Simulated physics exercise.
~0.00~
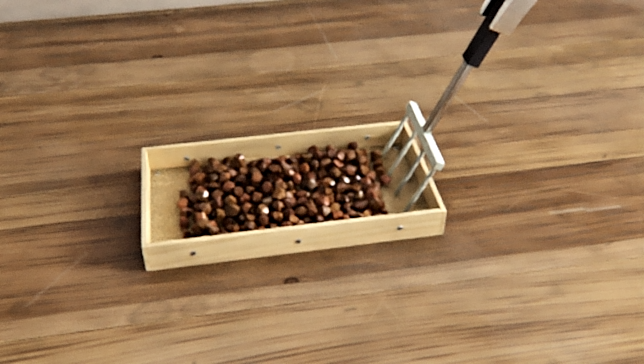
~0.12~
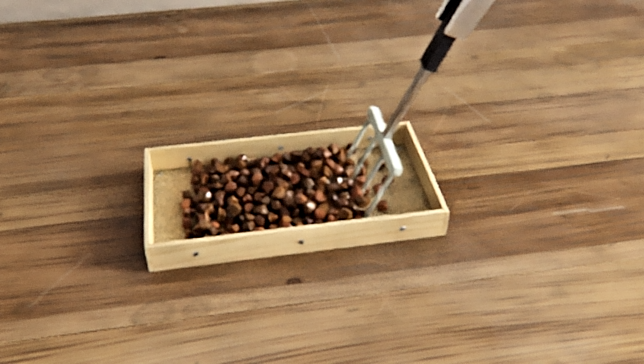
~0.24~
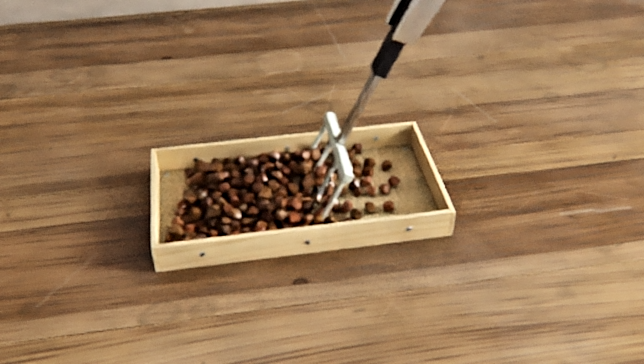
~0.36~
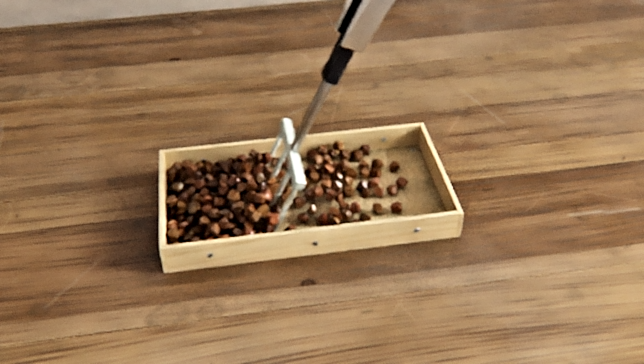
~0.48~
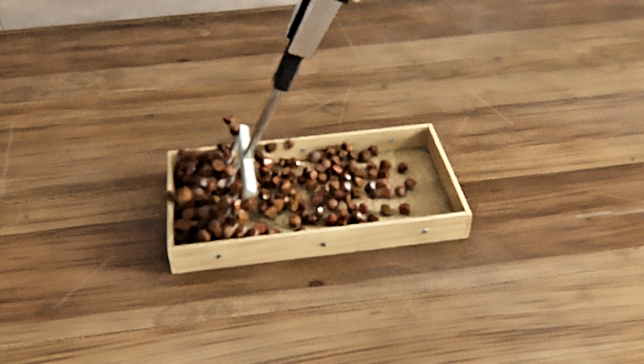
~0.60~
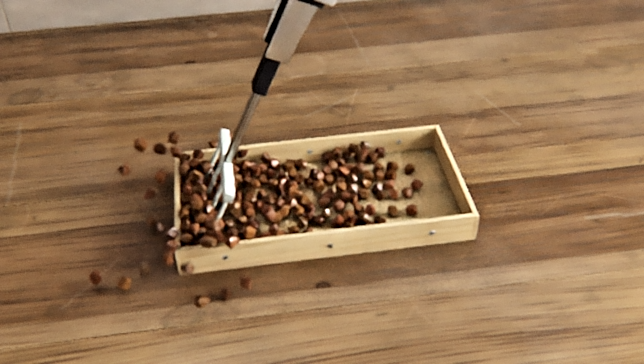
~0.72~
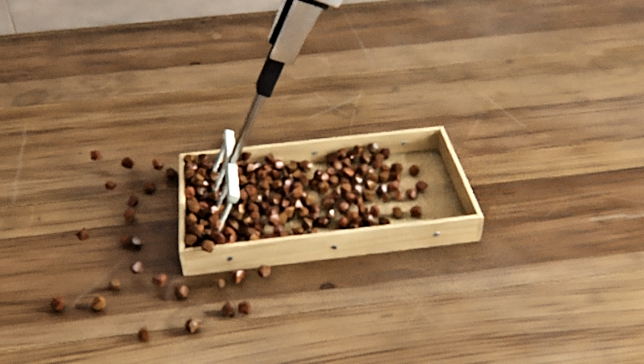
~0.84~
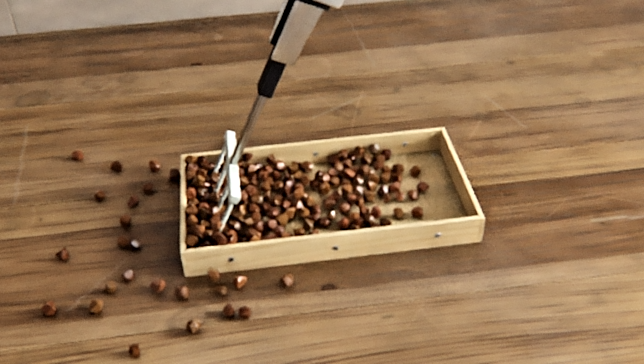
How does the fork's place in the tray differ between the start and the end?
At the start the fork is at the right end of the tray, and at the end it is near the left end, among the pellets.
We see a robot arm drag a pronged fork leftward through brown pellets in a shallow rectangular tray, pushing some over the left end and near side before stopping near that end. Scattered pellets come to rest on the wooden table, while most remain in the tray.
